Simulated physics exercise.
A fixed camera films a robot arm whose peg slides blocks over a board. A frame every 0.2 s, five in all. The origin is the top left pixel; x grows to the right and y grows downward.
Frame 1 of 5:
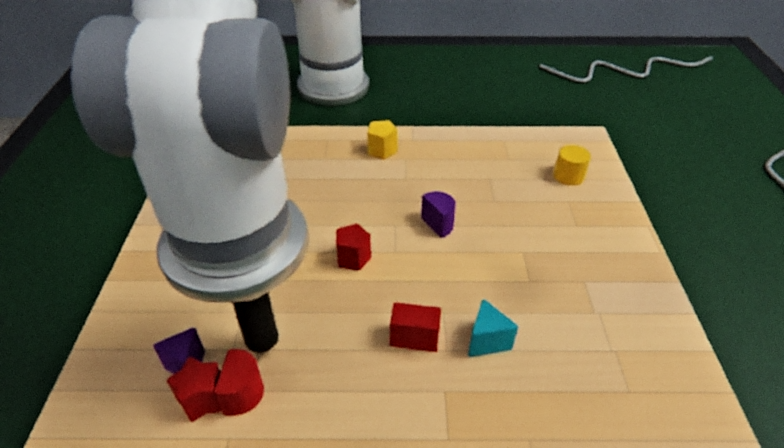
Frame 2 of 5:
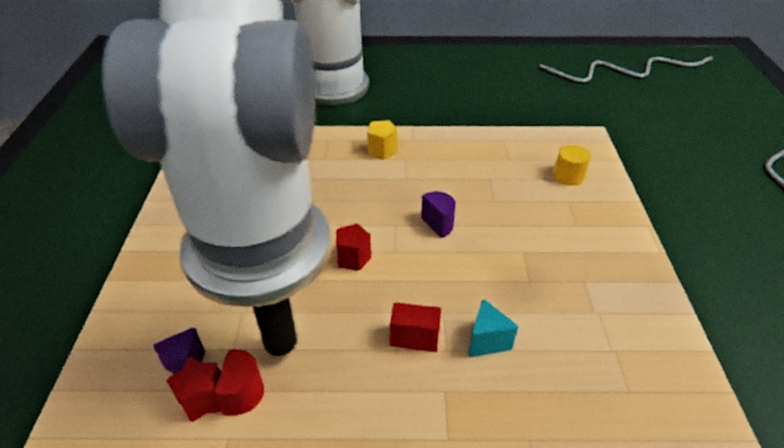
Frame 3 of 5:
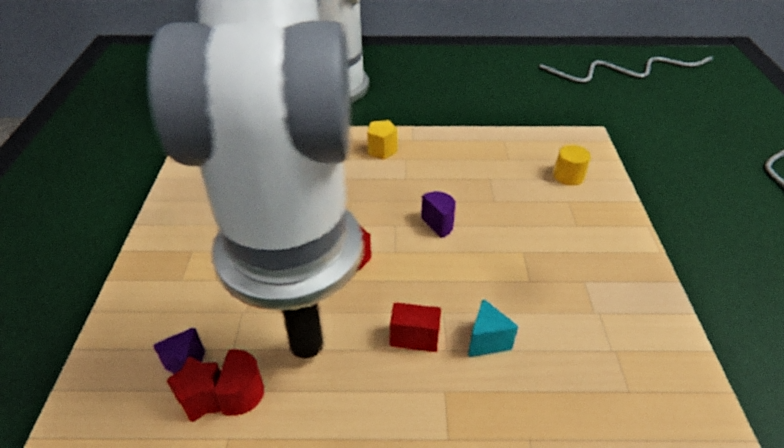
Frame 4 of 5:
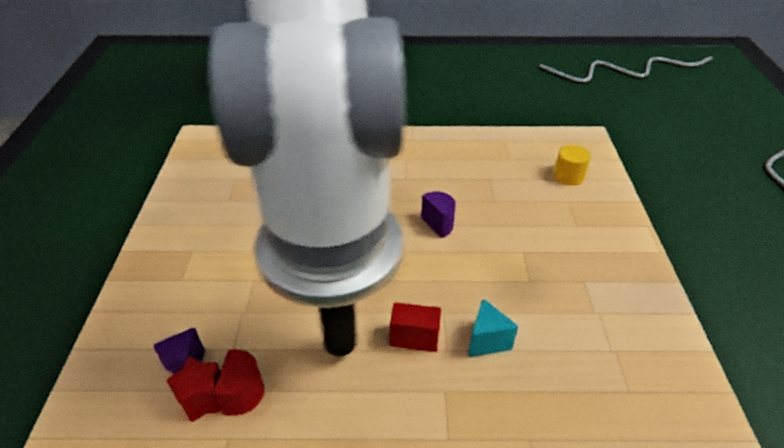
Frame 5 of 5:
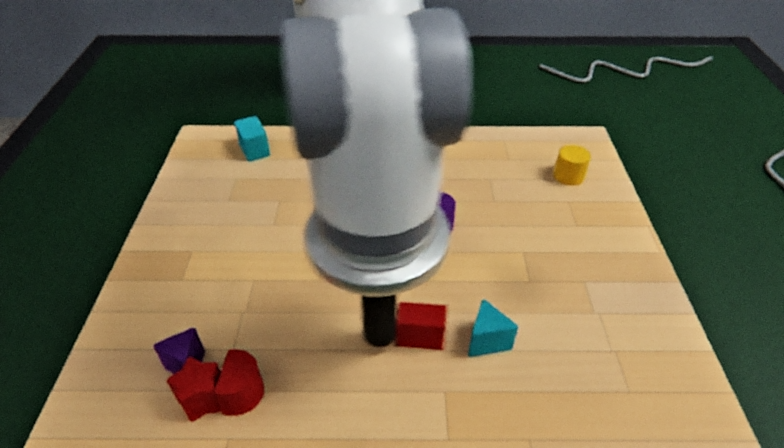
A light wooden board lies on a dark green surface, seen from a fixed, raised view facing a white and grey robot arm. Red and purple blocks cluster at lower left, a red oblong and turquoise three-sided block sit right of centre, and yellow, purple and red blocks lie farther back. The arm sweeps its black peg rightward across the board, meets the red oblong block and nudges it slightly right.
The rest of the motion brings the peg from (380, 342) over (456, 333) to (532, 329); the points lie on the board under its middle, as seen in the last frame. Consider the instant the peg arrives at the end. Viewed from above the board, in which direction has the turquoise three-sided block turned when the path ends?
Rotation: Clockwise.
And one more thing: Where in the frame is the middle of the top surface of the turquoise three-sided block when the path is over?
Around (554, 331).
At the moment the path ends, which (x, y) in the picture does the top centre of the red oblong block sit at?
It will likely be found at (552, 278).
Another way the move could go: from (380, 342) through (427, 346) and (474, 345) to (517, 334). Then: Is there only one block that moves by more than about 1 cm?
No.
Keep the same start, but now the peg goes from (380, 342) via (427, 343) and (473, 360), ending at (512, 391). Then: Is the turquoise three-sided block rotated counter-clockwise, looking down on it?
In short: Yes.
On the path given first. One third of the way, peg (433, 327); red oblong block (474, 304), turned 15° anticlockwise; turquoise three-sided block (514, 319), turned 20° clockwise.
Two thirds of the way, peg (483, 322); red oblong block (517, 291), turned 40° anticlockwise; turquoise three-sided block (523, 320), turned 35° clockwise.
At the end, peg (534, 320); red oblong block (552, 278), turned 80° anticlockwise; turquoise three-sided block (554, 331), turned 50° clockwise.
